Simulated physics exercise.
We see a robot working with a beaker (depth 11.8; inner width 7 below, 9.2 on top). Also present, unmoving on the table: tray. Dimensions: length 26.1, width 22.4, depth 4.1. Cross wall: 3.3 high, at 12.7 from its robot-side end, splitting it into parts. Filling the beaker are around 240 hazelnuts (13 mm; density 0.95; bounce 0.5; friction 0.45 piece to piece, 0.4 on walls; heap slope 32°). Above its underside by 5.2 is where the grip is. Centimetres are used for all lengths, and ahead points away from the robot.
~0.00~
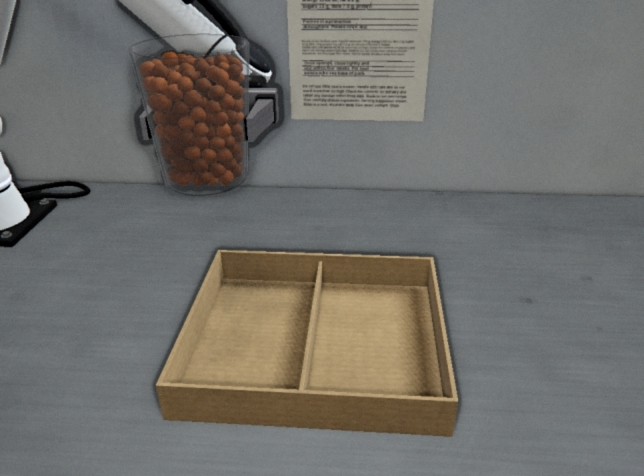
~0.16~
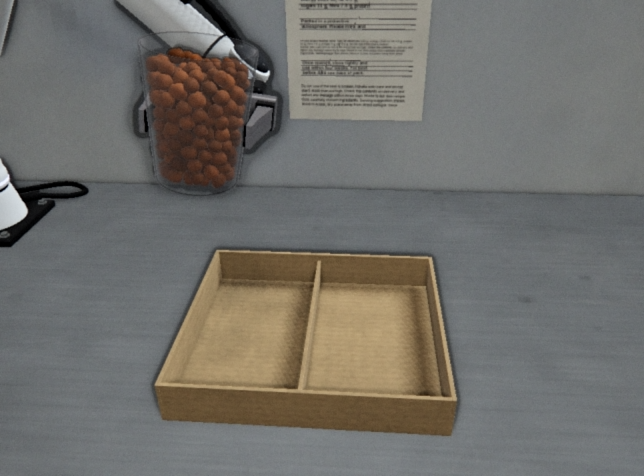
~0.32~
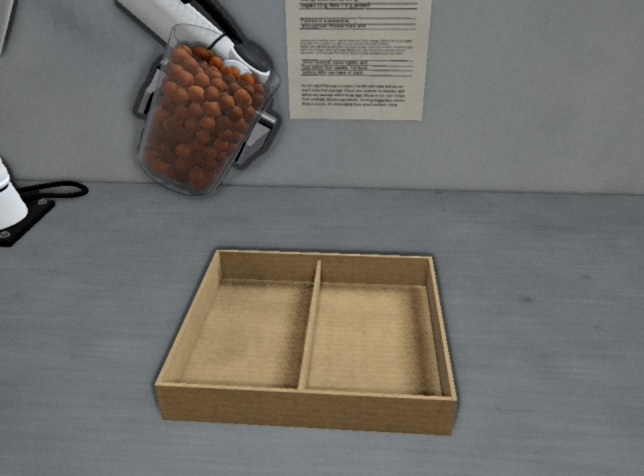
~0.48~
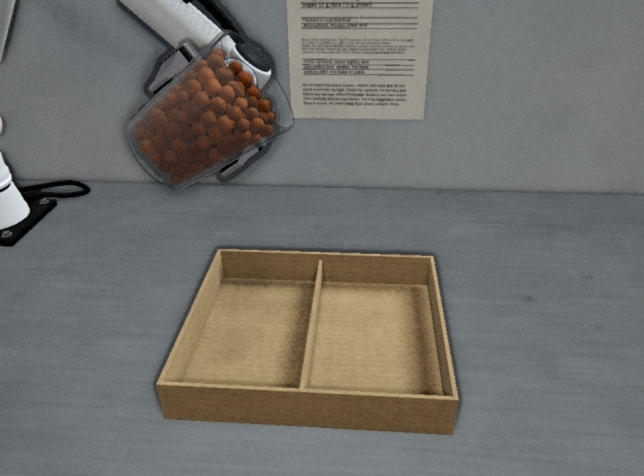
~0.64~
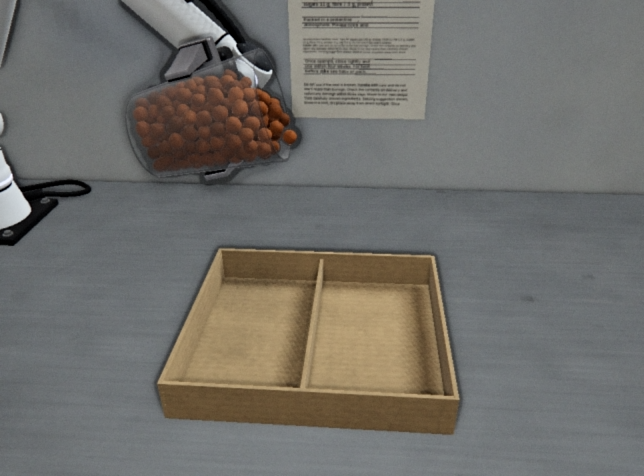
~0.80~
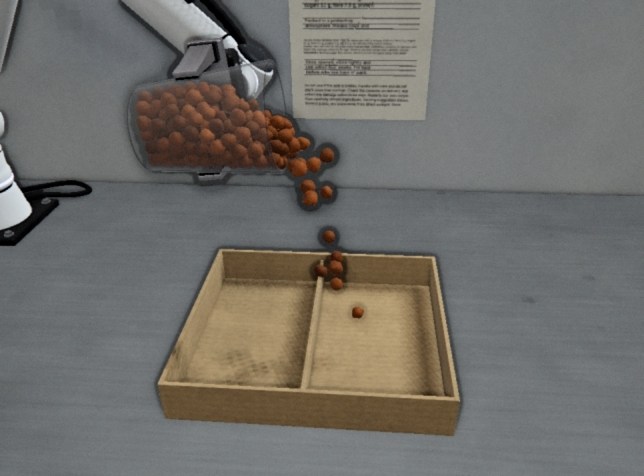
A clear beaker full of reddish-brown hazelnuts, gripped by a white robot arm, starts upright and tilts rightward above a gray table until it lies nearly on its side. Hazelnuts then pour from its mouth, dropping toward the divider and right part of a still, open brown tray.
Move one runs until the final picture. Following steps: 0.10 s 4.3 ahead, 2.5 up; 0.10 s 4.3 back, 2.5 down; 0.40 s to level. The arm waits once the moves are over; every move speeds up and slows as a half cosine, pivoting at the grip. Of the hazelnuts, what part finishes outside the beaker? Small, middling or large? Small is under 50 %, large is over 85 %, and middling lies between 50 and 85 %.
Large, over 85 %.
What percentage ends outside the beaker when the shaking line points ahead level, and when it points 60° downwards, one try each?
First try some 85 %, second try some 30 %.
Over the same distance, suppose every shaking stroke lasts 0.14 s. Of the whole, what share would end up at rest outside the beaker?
Estimate: Near 70 per cent.
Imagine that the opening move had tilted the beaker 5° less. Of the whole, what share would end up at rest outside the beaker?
I'd put it close to 90 per cent.
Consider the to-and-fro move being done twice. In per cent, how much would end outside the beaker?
It would be near 100 per cent.
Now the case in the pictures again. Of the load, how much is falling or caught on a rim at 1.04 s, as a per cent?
It amounts to roughly 81 in a hundred.
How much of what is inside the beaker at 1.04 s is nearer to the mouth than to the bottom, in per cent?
Mouth half share: Roughly 100 %.
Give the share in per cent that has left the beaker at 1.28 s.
About 95 in a hundred parts are out by then.
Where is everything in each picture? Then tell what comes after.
Beaker middle at (199, 117), level; upper third of the load around (196, 82), from x 145 to 240, top at y 60; 236 in the beaker, in the first frame.
Beaker middle at (198, 117), tilted 8° forward; upper third of the load around (197, 83), from x 155 to 245, top at y 55, in the second frame.
Beaker middle at (201, 118), tilted 29° forward; upper third of the load around (204, 89), from x 150 to 255, top at y 50, in the third frame.
Beaker middle at (206, 120), tilted 55° forward; upper third of the load around (214, 94), from x 140 to 265, top at y 55, in the fourth frame.
Beaker middle at (208, 122), tilted 76° forward; upper third of the load around (211, 102), from x 140 to 290, top at y 80, in the fifth frame.
Beaker middle at (209, 124), tilted 84° forward; upper third of the load around (196, 110), from x 145 to 355, top at y 90; 225 in the beaker, 2 in the far-side part, 9 in flight or on a rim, in the sixth frame.
After 1.04 s, tilted 82° forward, highest piece 27 above the table; 26 in the beaker, 18 in the far-side part, 192 in flight or on a rim.
After 1.28 s, tilted 17° forward, highest piece 28 above the table; 167 in the far-side part, 52 on the table or floor, 10 in the beaker, 7 in flight or on a rim.
After 1.60 s, level, highest piece 21 above the table; 168 in the far-side part, 58 on the table or floor, 10 in the beaker.
After 2.65 s, level, highest piece 21 above the table; 168 in the far-side part, 58 on the table or floor, 10 in the beaker.
At rest, 168 in the far-side part, 58 on the table or floor, 10 in the beaker. That is 96 % outside the beaker.
